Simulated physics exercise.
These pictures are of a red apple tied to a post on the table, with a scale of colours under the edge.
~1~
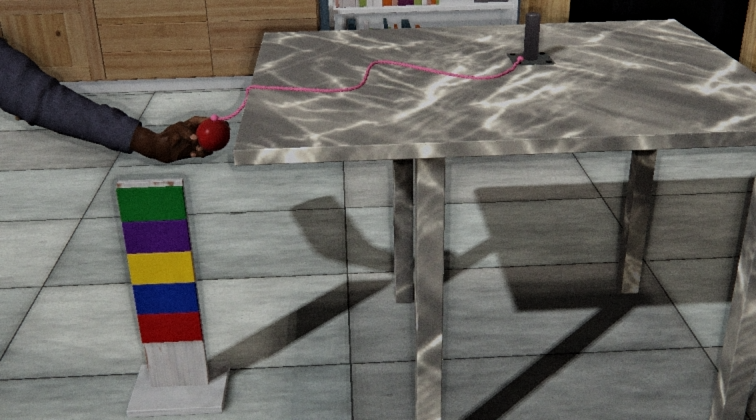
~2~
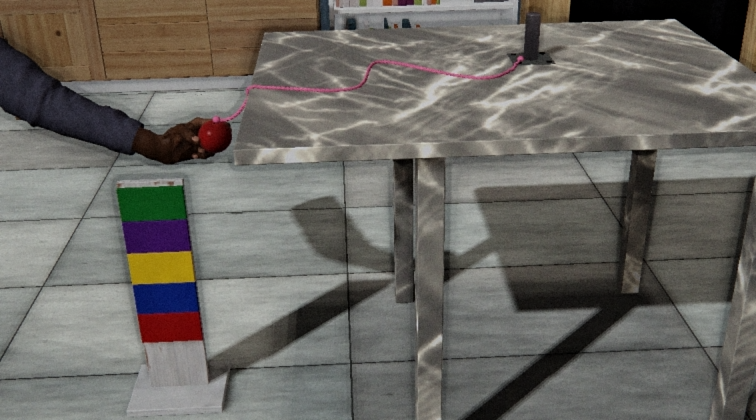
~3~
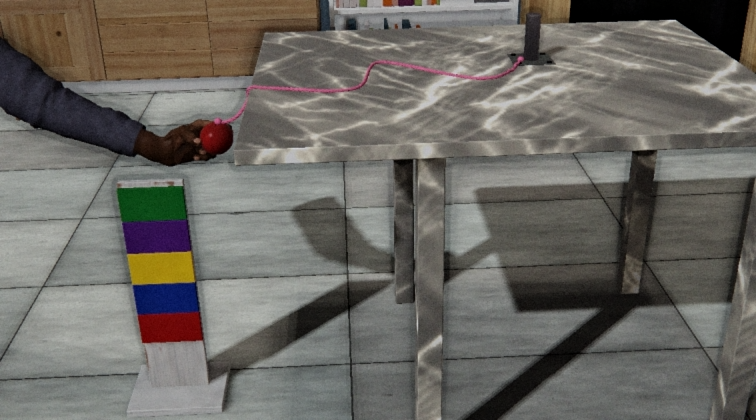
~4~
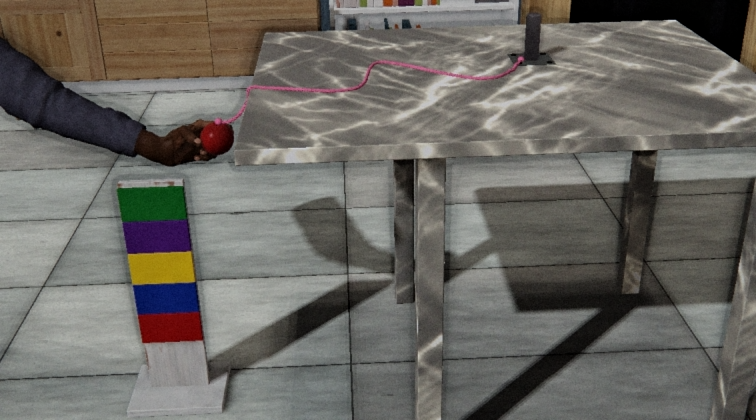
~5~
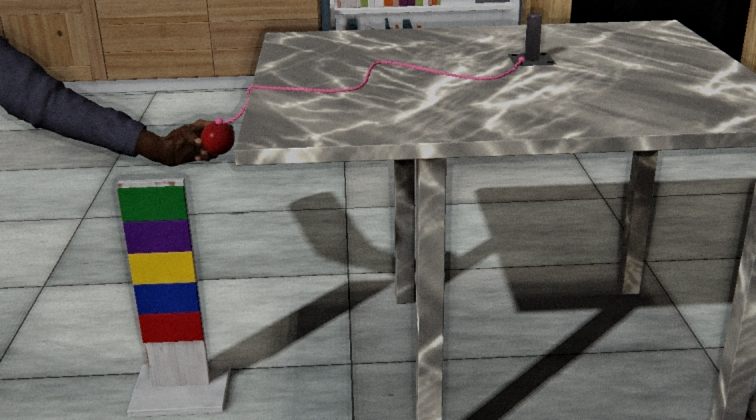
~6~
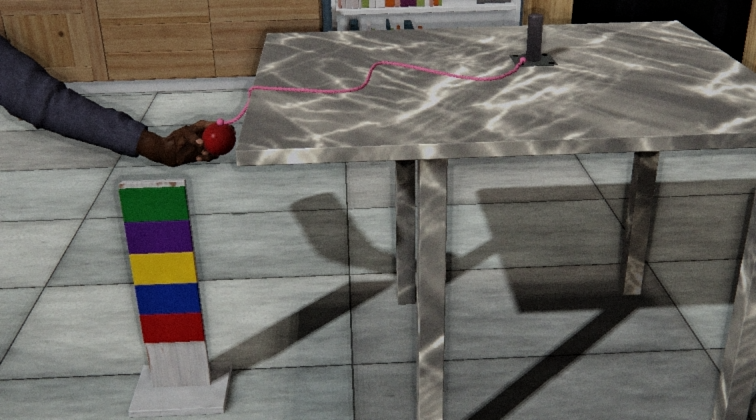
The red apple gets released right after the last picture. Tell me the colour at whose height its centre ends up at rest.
It ends up level with yellow.
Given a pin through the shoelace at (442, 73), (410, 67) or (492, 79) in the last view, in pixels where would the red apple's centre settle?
For the three tries you'd see (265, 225), (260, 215) and (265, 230).
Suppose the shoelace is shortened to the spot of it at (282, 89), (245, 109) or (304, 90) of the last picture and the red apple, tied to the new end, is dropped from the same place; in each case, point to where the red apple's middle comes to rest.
Try by try, the places come out as (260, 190), (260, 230) and (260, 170).
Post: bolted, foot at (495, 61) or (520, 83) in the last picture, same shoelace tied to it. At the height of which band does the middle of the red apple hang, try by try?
For the first spot, blue; for the second, blue.
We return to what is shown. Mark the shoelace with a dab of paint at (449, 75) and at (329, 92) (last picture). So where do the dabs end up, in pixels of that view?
Final positions are (409, 70) and (256, 130), in that order.
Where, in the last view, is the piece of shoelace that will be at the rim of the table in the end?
Approx. (364, 85).
Soon after, apple near (232, 234); level with purple.
After that, apple near (279, 253); level with yellow.
And then, apple near (259, 260); level with yellow.
In the end, apple near (267, 259); level with yellow. Its centre hangs level with the yellow band.
